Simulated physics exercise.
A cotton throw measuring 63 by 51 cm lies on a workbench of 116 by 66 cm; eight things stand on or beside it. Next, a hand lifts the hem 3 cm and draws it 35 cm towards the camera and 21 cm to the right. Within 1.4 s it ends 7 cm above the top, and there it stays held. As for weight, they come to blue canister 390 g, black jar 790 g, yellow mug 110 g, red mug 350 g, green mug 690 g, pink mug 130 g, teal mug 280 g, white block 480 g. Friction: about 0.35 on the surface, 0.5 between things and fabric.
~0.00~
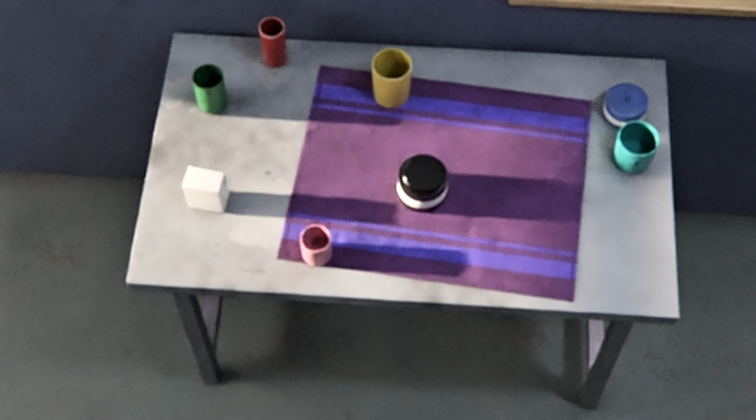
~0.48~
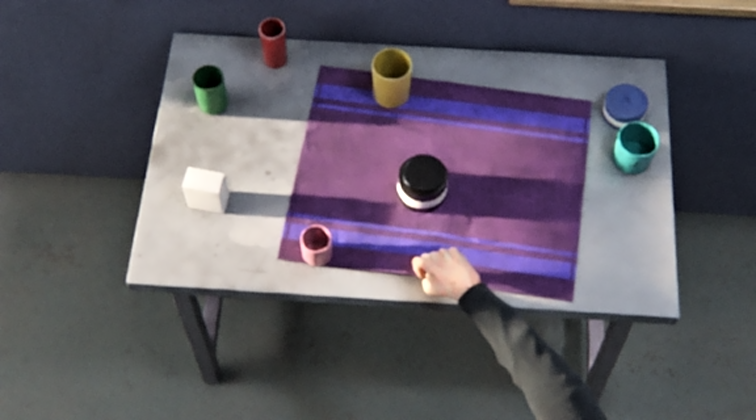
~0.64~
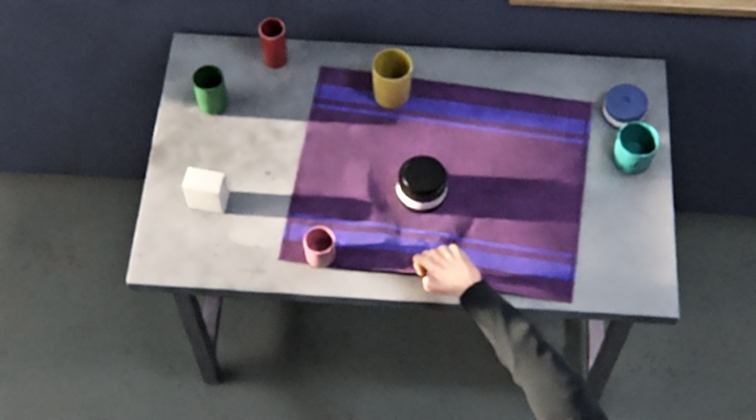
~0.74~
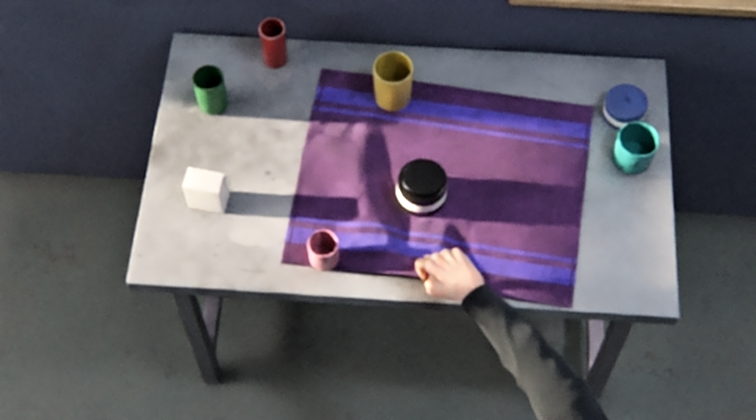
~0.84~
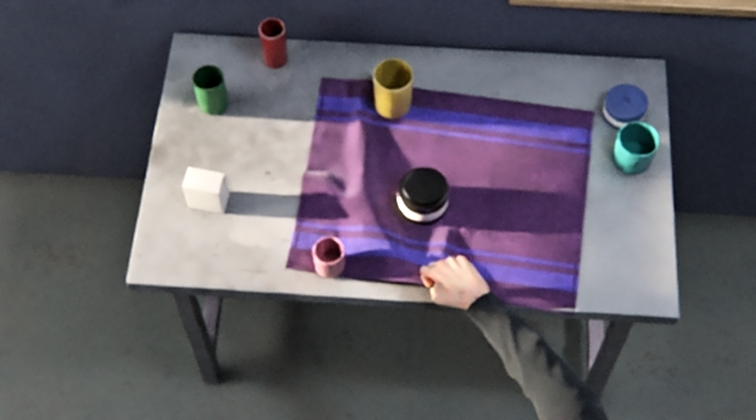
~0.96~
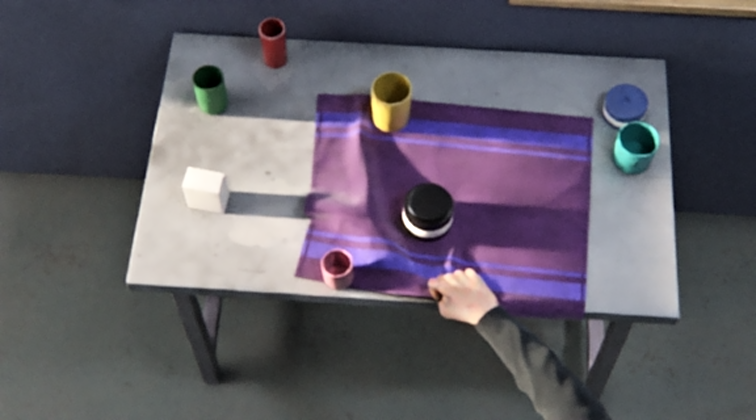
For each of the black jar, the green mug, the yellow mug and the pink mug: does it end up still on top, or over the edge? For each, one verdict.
My guess is the black jar ends up off the surface. My guess is the green mug ends up on the surface. My guess is the yellow mug ends up off the surface. My guess is the pink mug ends up off the surface.
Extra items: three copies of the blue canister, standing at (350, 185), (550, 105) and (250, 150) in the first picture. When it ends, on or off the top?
Taking them one by one: Is lost, then is left on top, then is left on top.
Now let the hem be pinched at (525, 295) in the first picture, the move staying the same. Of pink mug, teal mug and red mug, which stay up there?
Note - pink mug: Off the top; teal mug: Still on top; red mug: Still on top.
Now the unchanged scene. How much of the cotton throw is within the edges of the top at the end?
Near 0 in a hundred.
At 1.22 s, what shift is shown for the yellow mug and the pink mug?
The yellow mug is 15 cm out, the pink mug 20 cm.
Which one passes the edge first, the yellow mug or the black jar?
First: Black.
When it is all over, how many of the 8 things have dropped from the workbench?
Counted result: 3.
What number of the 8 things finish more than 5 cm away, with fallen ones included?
The answer is 3 of them.
At 1.2 s, 80 % of the cotton throw is still over the top; pink mug on its side, 19 cm off its start, black jar 18 cm off its start, yellow mug 17 cm off its start.
At 1.5 s, 60 % of the cotton throw is still over the top; pink mug over the edge, black jar 30 cm off its start, yellow mug 29 cm off its start.
At 1.8 s, 0 % of the cotton throw is still over the top; yellow mug 51 cm off its start at (439, 265), black jar over the edge, pink mug over the edge.
At 2.0 s, 0 % of the cotton throw is still over the top; yellow mug over the edge, black jar over the edge, pink mug over the edge.
At 3.6 s, 0 % of the cotton throw is still over the top; yellow mug over the edge, black jar over the edge, pink mug over the edge, green mug 0 cm off its start at (208, 77).
